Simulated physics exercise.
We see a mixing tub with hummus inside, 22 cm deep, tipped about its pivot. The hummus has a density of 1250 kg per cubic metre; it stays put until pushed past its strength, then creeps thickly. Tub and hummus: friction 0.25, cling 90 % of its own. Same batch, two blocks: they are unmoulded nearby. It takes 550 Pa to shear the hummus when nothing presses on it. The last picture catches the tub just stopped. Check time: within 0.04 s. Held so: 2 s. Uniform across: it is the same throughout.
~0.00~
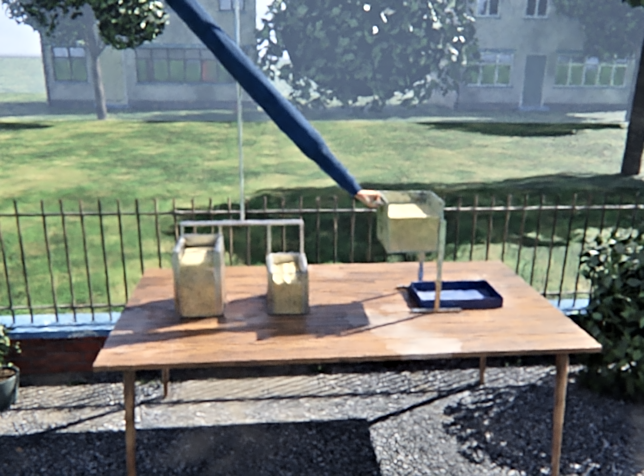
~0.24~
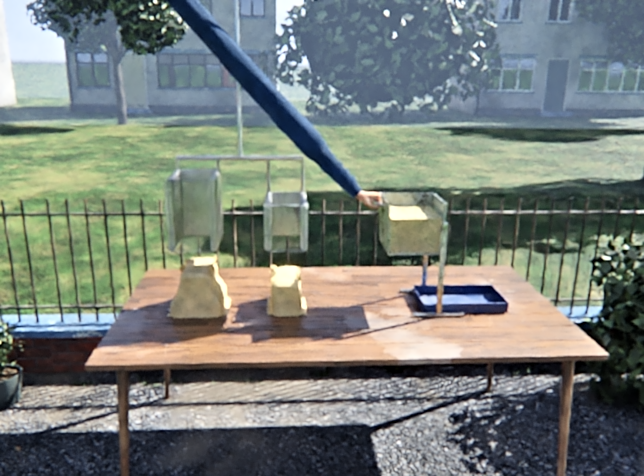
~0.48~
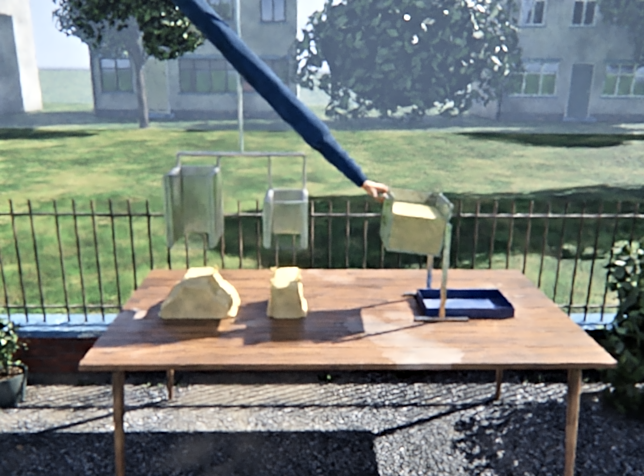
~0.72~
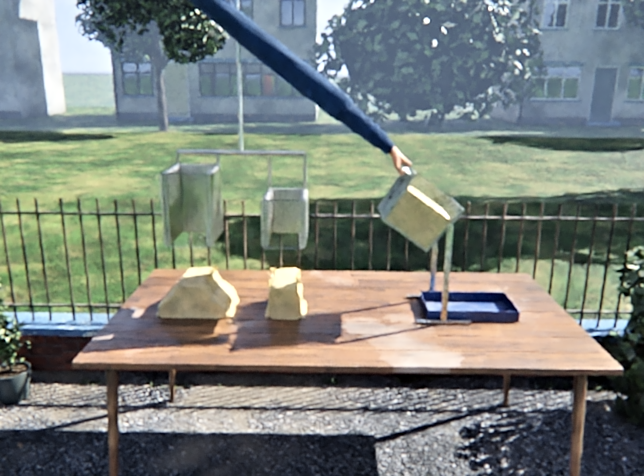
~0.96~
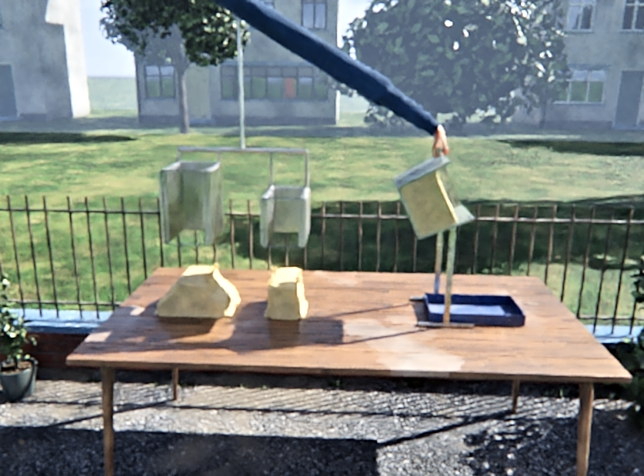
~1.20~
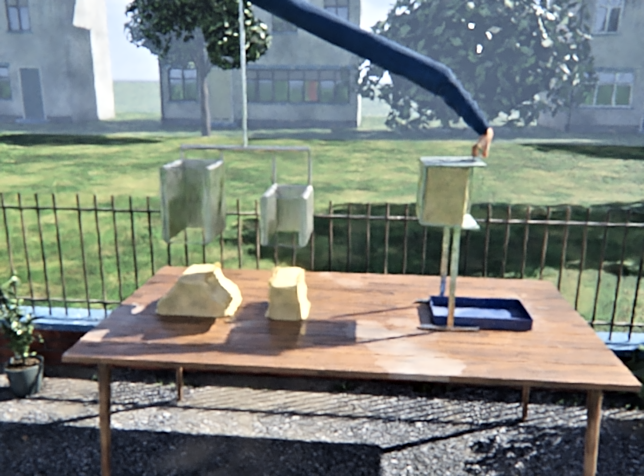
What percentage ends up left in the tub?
About 57 %.
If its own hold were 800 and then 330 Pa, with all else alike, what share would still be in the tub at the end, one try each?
You'd see 100 percent the first time and 45 percent the second.
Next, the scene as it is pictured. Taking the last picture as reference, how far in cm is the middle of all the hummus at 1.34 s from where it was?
Some 3 cm.
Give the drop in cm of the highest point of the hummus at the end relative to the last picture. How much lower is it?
About 12 cm.
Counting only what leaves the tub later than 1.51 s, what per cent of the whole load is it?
About 25 percent.
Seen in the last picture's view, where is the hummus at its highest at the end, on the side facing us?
The highest point sits at around (438, 198).
After 1.34 s, the tub is at 91 degrees and holds 100 %.
After 1.51 s, the tub is at 91 degrees and holds 82 %.
After 1.68 s, the tub is at 91 degrees and holds 62 %.
After 1.85 s, the tub is at 91 degrees and holds 57 %.
After 3.20 s, at the end, the tub is at 91 degrees and holds 57 %.
